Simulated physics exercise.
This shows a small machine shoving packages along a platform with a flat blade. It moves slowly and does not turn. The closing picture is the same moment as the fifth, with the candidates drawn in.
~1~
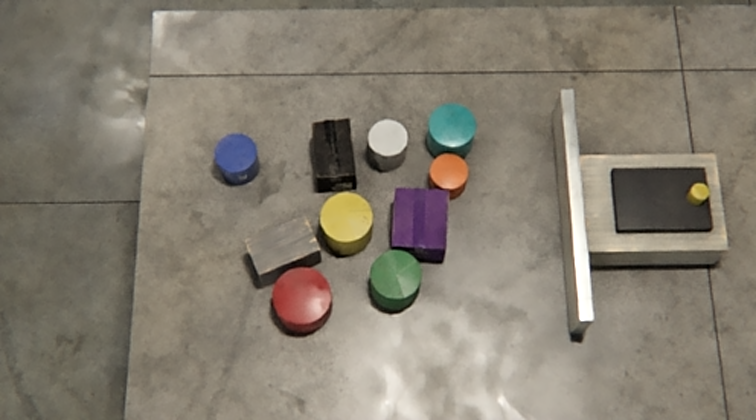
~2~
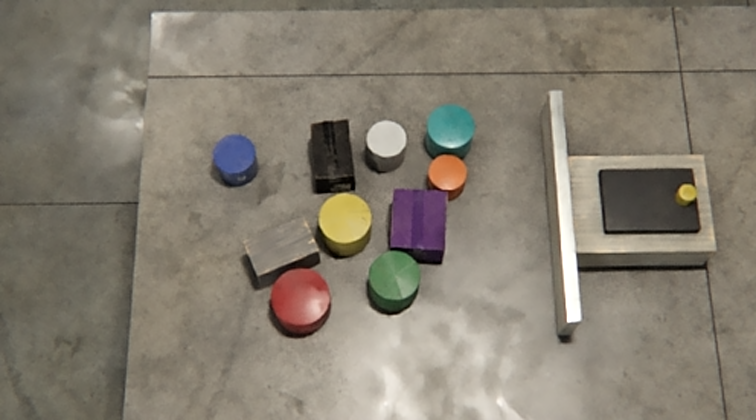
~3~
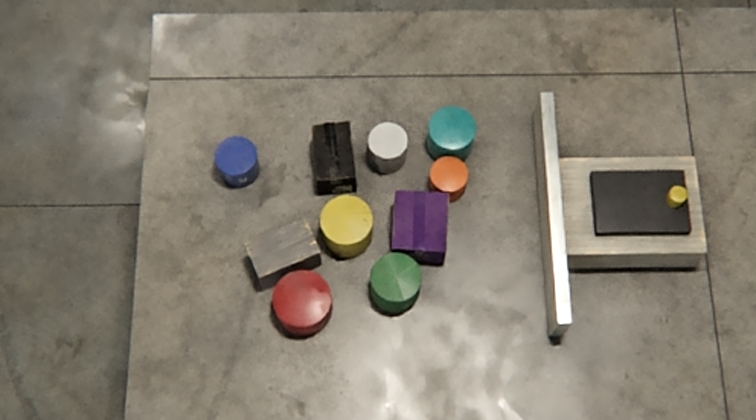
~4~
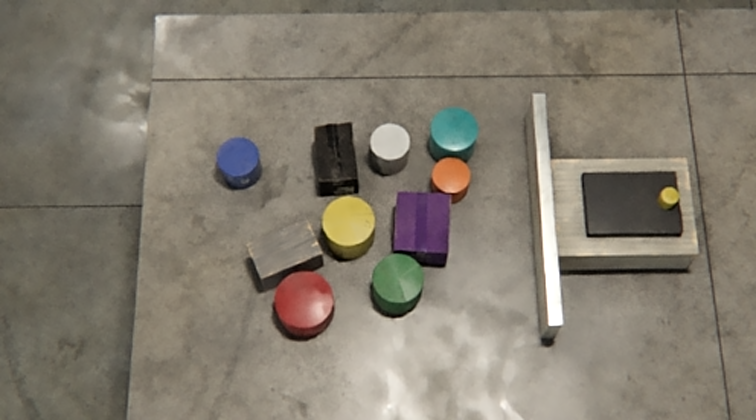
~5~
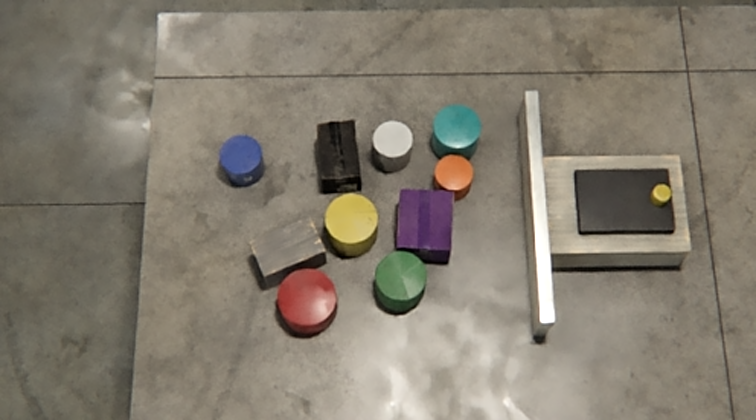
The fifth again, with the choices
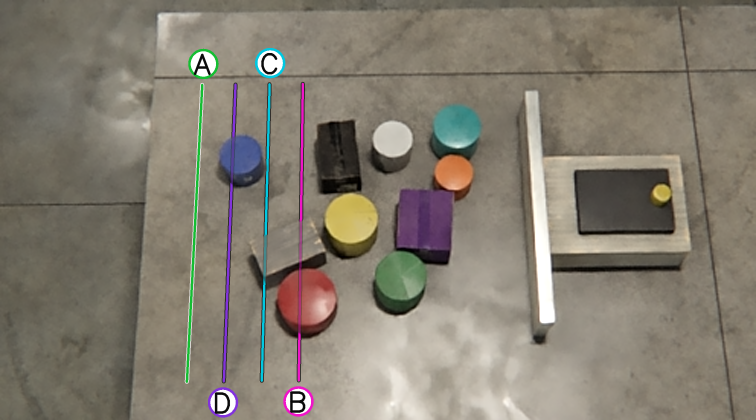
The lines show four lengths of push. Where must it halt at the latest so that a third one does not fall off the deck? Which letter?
No farther than D.
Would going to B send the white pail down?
No.
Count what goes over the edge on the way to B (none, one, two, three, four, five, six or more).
In all, none.
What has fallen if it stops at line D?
The blue pail.
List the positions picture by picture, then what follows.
The first picture shows purple box (420, 224); yellow canister (347, 224); black box (334, 155).
The second picture shows robot (642, 200); white pail (386, 147).
The third picture shows robot (633, 202); green canister (395, 283).
The fourth picture shows robot (624, 203); grey crate (286, 256).
The fifth picture shows robot (617, 201); blue pail (242, 161); purple box (425, 226); yellow canister (352, 225).
On the copy, A at (195, 226); B at (301, 224); C at (266, 225); D at (230, 225).
On D. First, robot (504, 202); turquoise canister (394, 129); green canister (396, 281).
Then, robot (392, 204); blue pail (213, 161); grey crate (223, 276).
Finally, robot (306, 205); blue pail over the edge; yellow canister (147, 215); one fallen.
By contrast, A drops four; B is within the limit but short; C is within the limit but short.
